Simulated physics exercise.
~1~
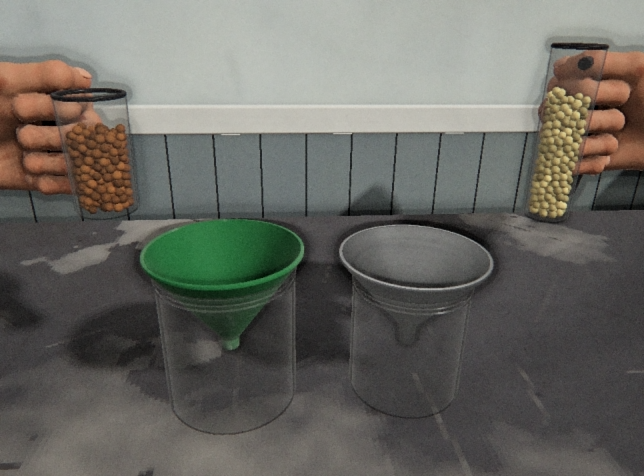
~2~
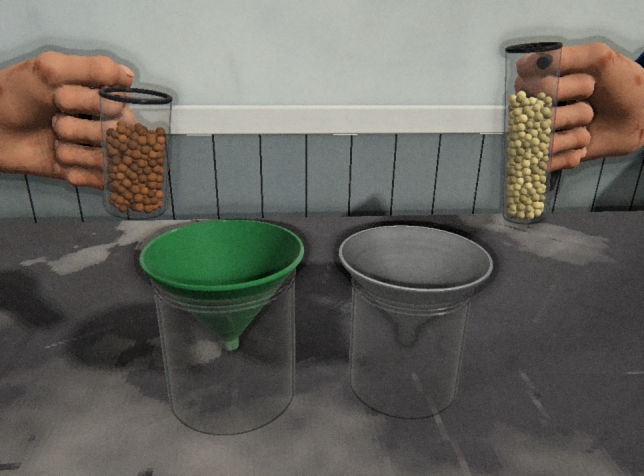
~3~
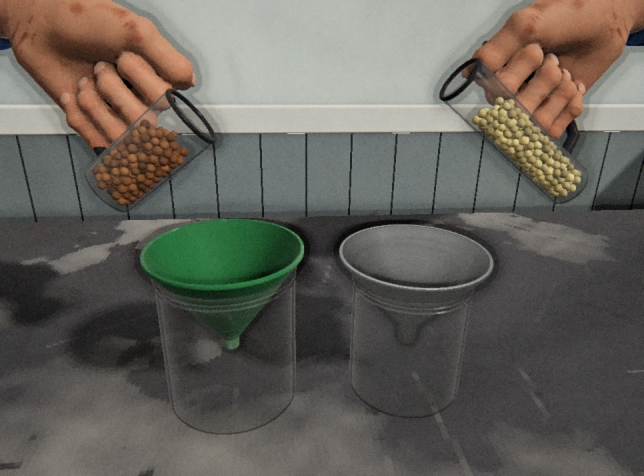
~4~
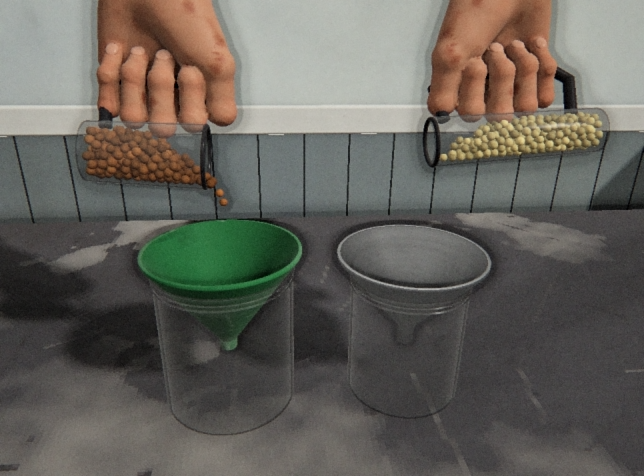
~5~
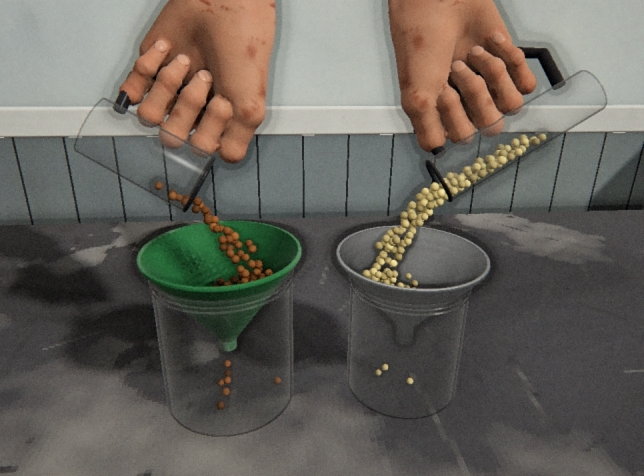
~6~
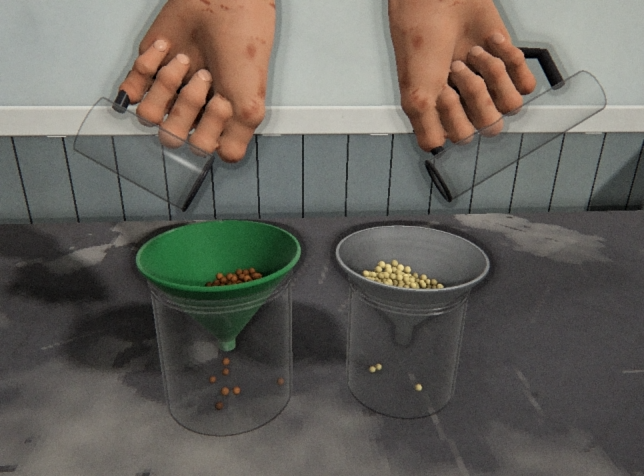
Two hands tipped clear cups of brown and pale yellow beads over a green funnel on the left and a gray one on the right, emptying both, but most beads stayed stuck in the funnels and only a few dropped into the jars.
